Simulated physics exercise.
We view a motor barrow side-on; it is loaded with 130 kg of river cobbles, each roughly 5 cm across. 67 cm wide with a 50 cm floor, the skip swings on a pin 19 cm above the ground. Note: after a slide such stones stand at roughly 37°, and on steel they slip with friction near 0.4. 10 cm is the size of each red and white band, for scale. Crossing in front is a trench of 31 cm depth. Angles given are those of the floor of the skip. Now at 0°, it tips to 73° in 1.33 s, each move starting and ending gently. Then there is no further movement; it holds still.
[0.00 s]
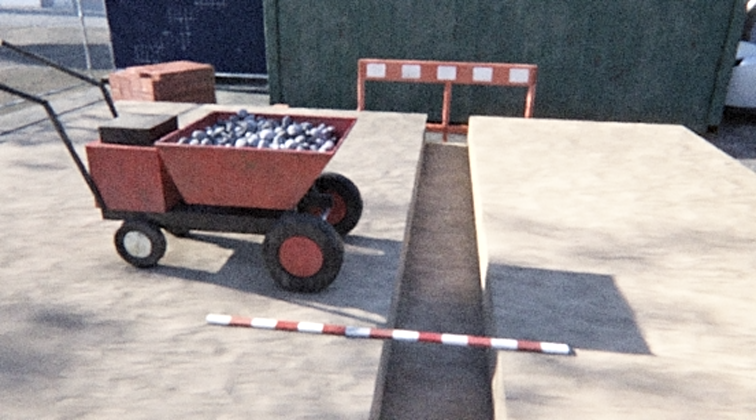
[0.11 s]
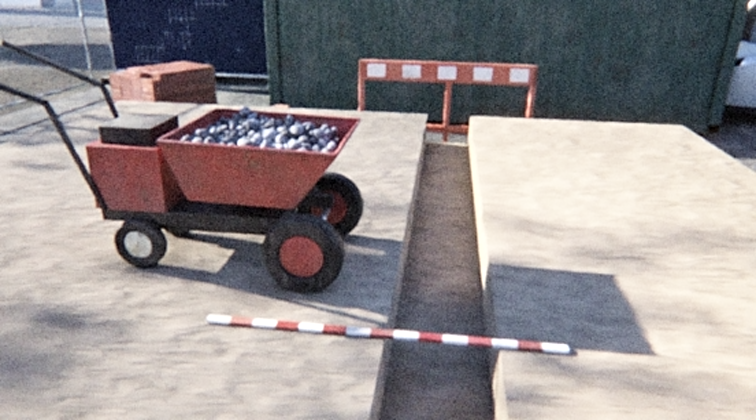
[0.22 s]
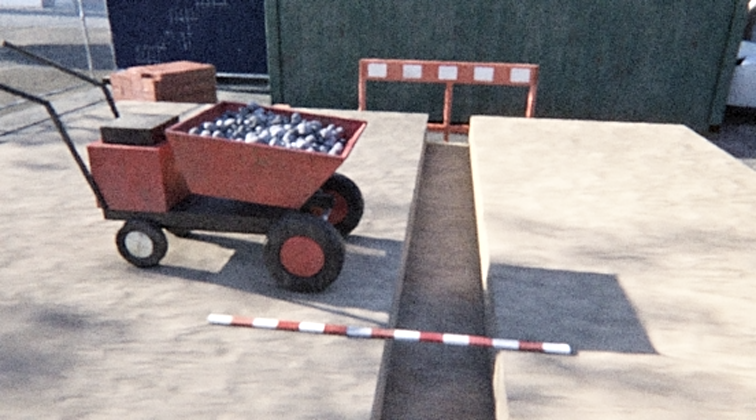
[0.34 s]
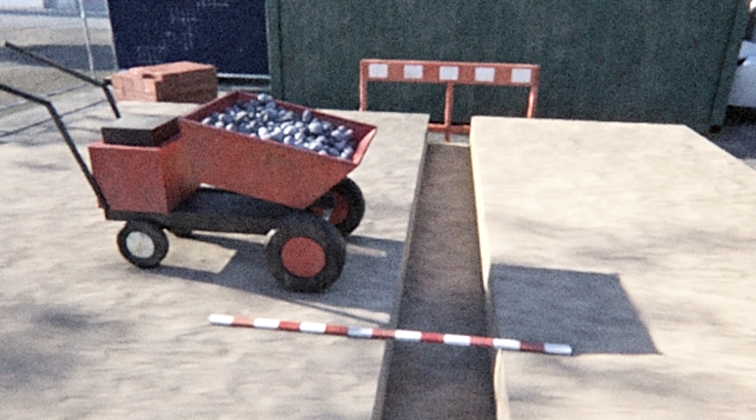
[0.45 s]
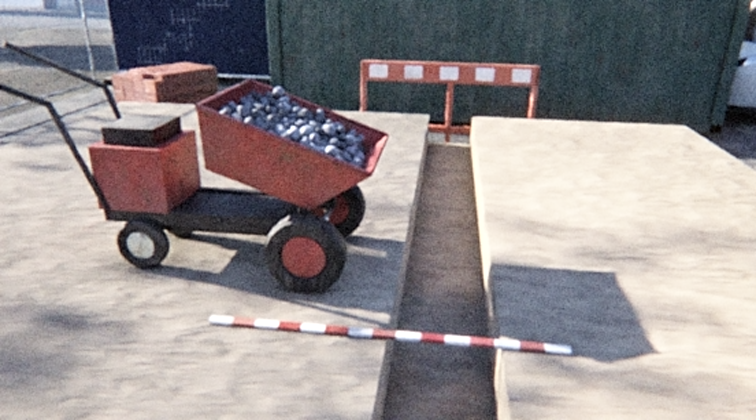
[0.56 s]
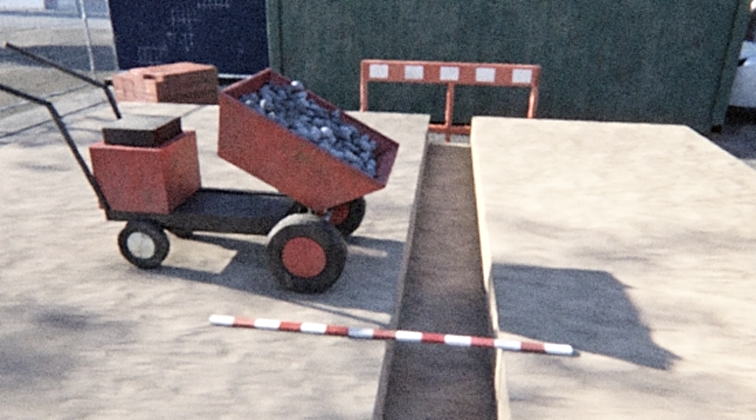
We see a red motor barrow loaded with grey cobbles standing left of a narrow trench, a red-and-white pole lying across it; the skip starts level, then its rear rises steadily, tilting it steeply toward the right.
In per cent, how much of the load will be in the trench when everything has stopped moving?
Around 98 per cent of it.
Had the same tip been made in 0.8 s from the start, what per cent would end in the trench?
I'd put it at some 90 in a hundred.
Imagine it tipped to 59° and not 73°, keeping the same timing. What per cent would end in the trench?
Around 65 per cent would finish in the trench.
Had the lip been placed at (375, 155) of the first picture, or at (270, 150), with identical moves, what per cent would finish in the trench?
Estimates: 65 % then 85 %.
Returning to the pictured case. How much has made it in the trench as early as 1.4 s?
By that point it's something like 45 in a hundred.
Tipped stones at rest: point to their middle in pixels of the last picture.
Look at roughly (454, 311).
After 1.0 s the floor is at 62°; 99 % in the skip, 1 % in the trench; the foremost stones are at (429, 222).
After 1.4 s the floor is at 73°; 54 % in the skip, 45 % in the trench, 1 % past the trench; the foremost stones are at (504, 279).
After 1.8 s the floor is at 73°; 21 % in the skip, 77 % in the trench, 2 % past the trench; the foremost stones are at (573, 297).
After 3.7 s the floor is at 73°; 0 % in the skip, 98 % in the trench, 2 % past the trench; the foremost stones are at (599, 298).
